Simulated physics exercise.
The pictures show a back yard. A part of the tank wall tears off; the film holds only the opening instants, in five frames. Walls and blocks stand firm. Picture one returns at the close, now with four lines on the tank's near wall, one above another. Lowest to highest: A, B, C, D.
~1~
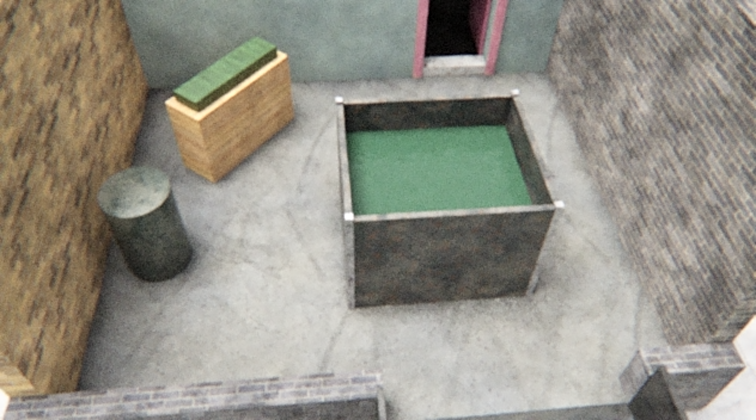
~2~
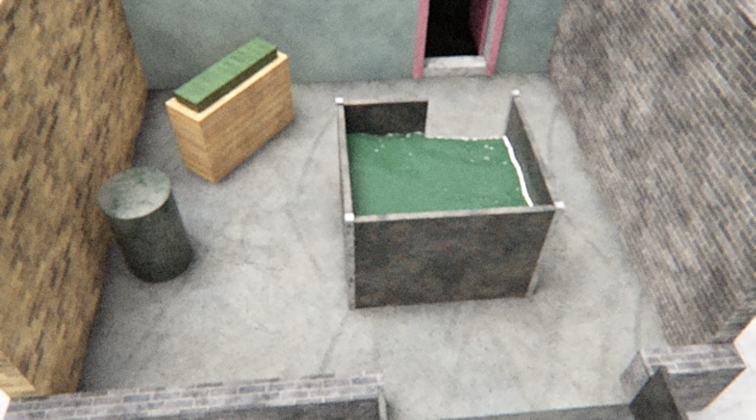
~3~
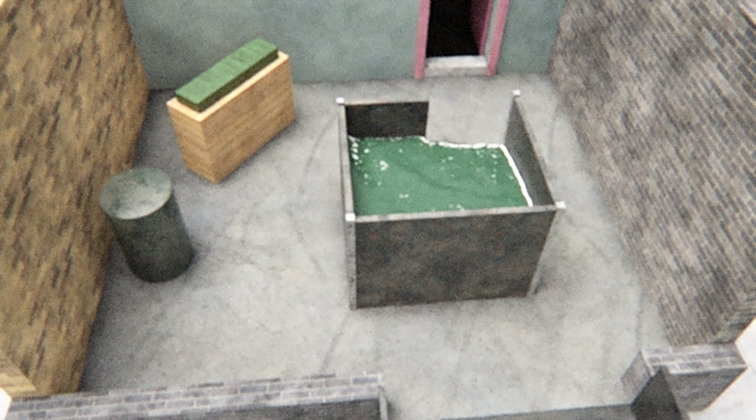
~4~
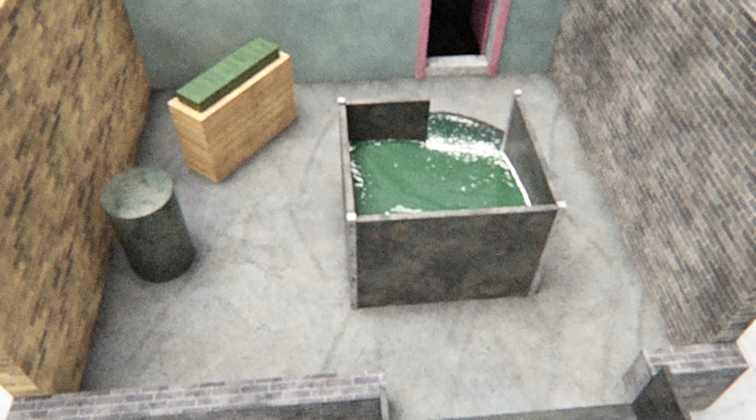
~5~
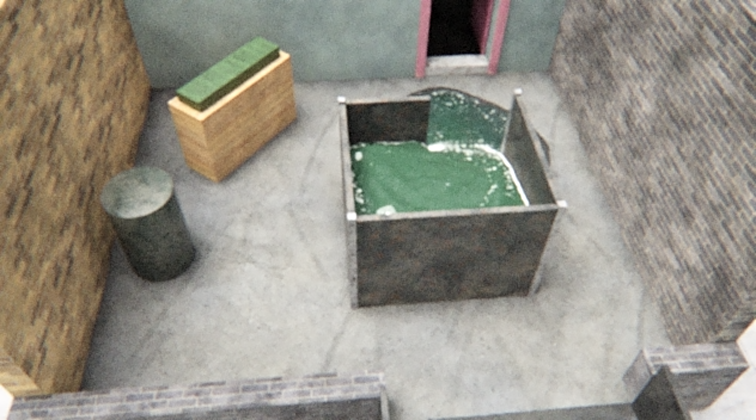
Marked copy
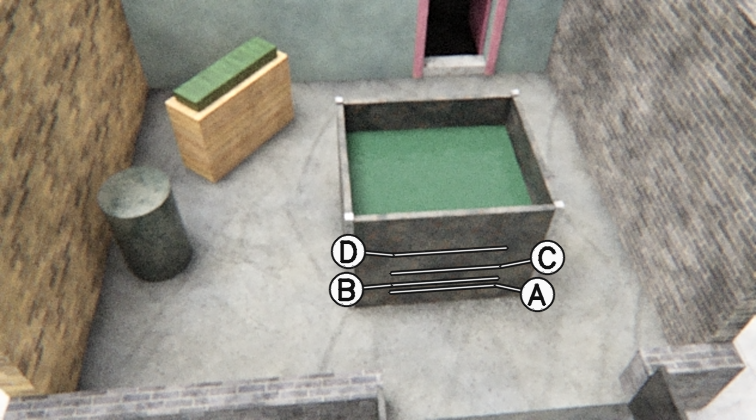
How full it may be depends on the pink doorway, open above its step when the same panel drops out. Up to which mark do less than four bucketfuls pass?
Line B.
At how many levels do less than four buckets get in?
Two.
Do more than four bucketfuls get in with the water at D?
Yes.
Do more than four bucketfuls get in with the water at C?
Yes, it does.
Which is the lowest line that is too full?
Here it is line C.
In white, A at (443, 288); B at (444, 281); C at (446, 269); D at (450, 251); from the bottom up A, B, C, D.
If A is chosen, nothing gets over.
If B is chosen, a bucket or two gets in.
If C is chosen, about 10 bucketfuls get in.
If D is chosen, dozens of bucketfuls pour in.
